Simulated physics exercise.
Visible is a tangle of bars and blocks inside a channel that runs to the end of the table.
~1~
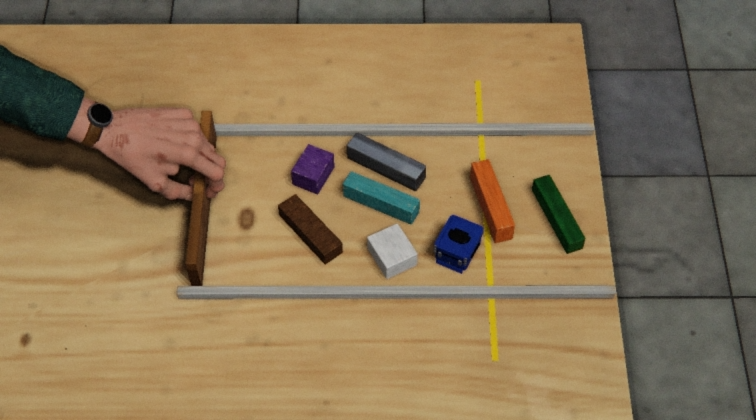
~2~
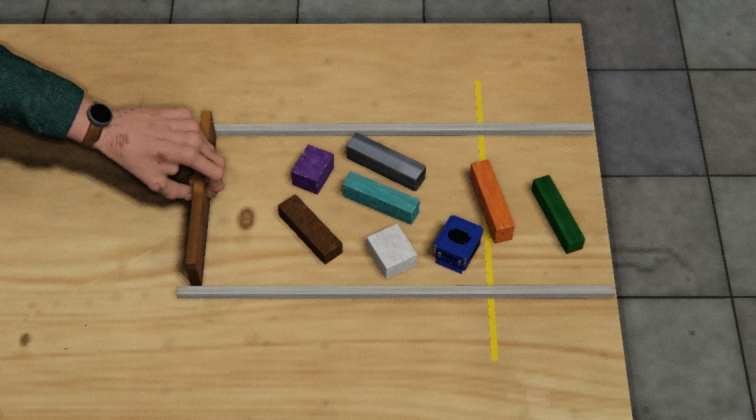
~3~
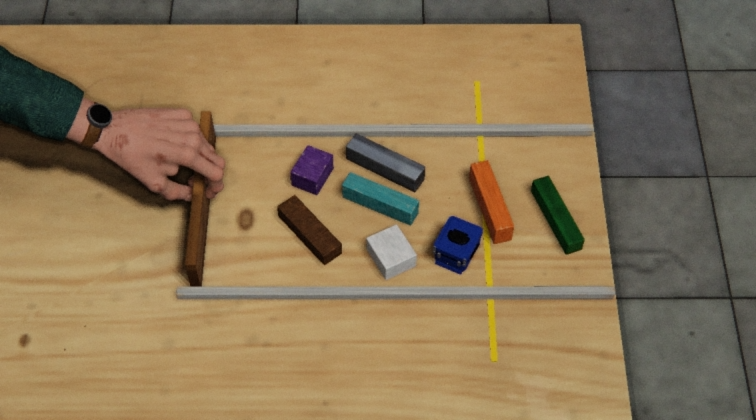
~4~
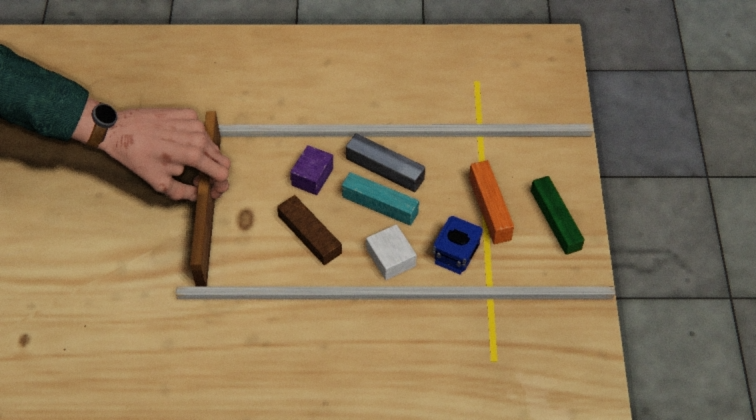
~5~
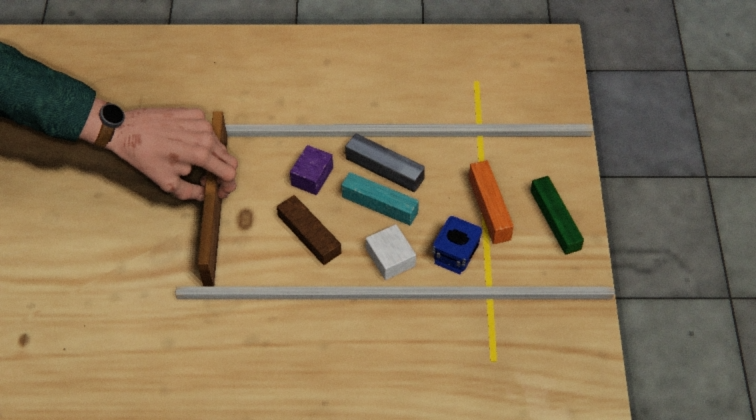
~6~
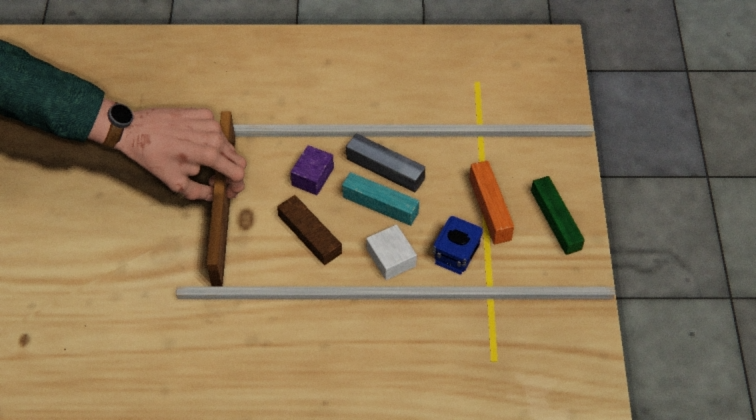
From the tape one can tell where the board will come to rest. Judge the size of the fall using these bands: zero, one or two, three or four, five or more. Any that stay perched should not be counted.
Zero come down.
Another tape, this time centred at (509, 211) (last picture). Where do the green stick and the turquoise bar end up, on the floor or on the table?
Outcome - green stick topples off, turquoise bar is left in place.
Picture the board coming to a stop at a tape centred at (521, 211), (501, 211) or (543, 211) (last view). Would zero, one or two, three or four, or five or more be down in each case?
Tape by tape, the falls would be 1 or 2, then zero, then 3 or 4.
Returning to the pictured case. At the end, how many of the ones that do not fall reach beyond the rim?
That would be 1.
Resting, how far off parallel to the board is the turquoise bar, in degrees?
Some 35 degrees.
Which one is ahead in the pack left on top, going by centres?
That's the green stick.
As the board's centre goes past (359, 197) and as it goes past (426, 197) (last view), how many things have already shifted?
At the first spot the count is 5, and at the second it is 7.
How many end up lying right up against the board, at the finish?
That comes to 2.
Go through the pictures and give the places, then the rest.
Green stick (558, 214); orange bar (492, 201); blue case (459, 244); board (202, 197); tape (486, 210), in the first picture.
Orange bar (492, 201); white block (392, 251), in the second picture.
Blue case (458, 245); brown bar (310, 230), in the third picture.
Green stick (557, 215); board (206, 197), in the fourth picture.
Orange bar (490, 202); purple block (312, 170), in the fifth picture.
Green stick (557, 215); orange bar (491, 202); blue case (458, 245); board (222, 197); tape (485, 210), in the sixth picture.
Soon after, none off yet; green stick at rest near (557, 215); orange bar at rest near (491, 202); blue case at rest near (458, 245).
Then, none off yet; green stick at rest near (557, 215); orange bar at rest near (491, 202); blue case moving near (465, 250).
Further on, none off yet; green stick at rest near (557, 215); orange bar moved a little near (521, 194); blue case moved well along near (536, 252).
At rest, the number that fall off is zero.
